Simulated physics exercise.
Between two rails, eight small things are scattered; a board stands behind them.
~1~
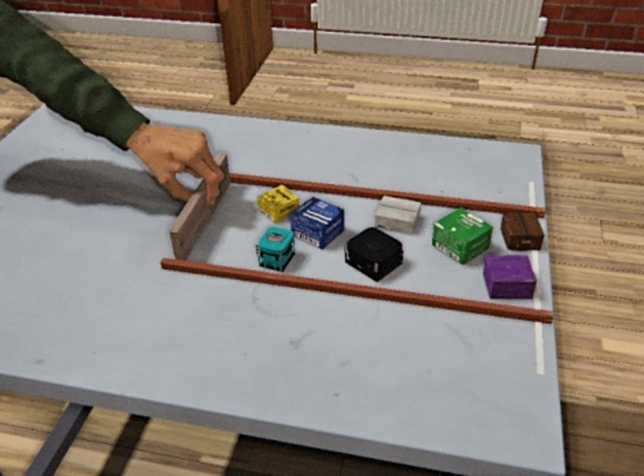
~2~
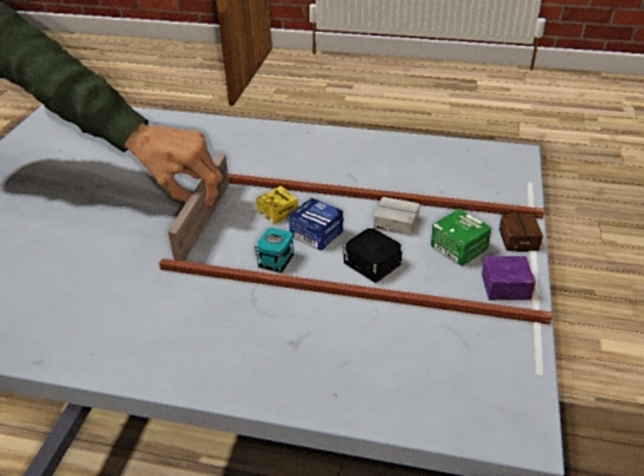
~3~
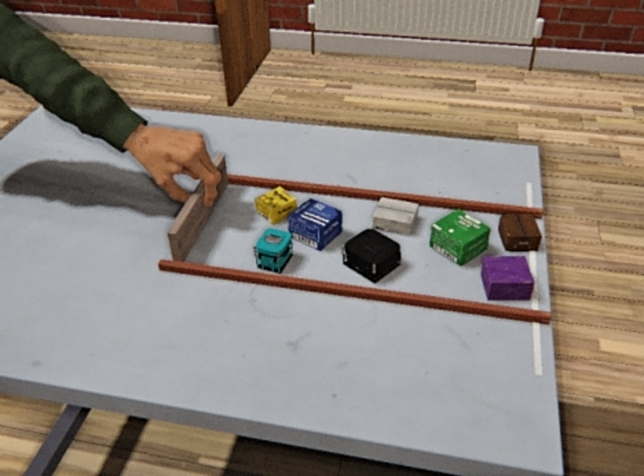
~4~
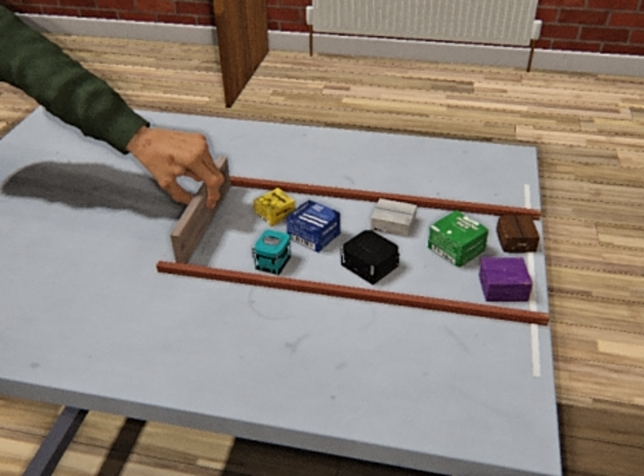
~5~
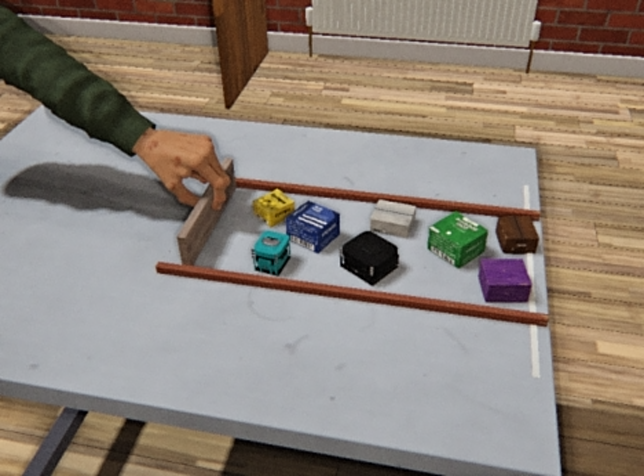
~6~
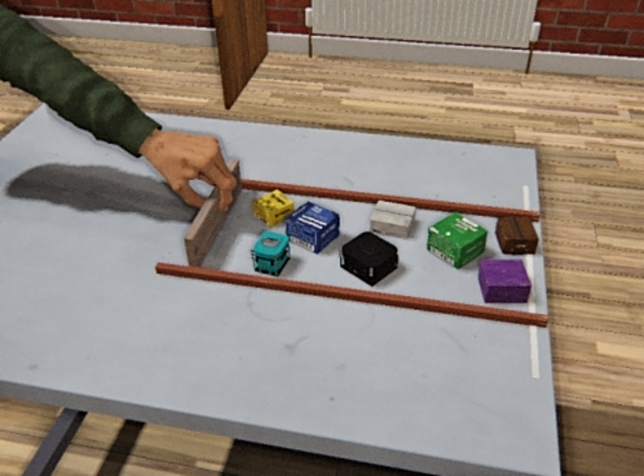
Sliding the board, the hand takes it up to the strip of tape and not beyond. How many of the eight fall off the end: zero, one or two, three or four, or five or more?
Gone: Upward of four.
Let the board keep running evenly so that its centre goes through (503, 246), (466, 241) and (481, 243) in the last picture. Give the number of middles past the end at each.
That makes 5, 3, 3.
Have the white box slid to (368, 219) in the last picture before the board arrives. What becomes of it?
This time it winds up down.
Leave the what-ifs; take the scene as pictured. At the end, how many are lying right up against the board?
I count 1 of them.
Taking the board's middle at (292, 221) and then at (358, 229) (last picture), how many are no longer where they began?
Counts: 3 and 5.
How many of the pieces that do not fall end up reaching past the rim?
In total, 1 of them.
Soon after, none off yet; brown box at rest near (516, 236); purple block at rest near (504, 281); green box at rest near (457, 240).
After that, none off yet; brown box moving near (523, 234); purple block displaced about its own width near (532, 291); green box displaced about its own width near (505, 253).
In the end, the number that fall off is five or more; gone, yellow box, blue box, black case, white box, green box, purple block and brown box.
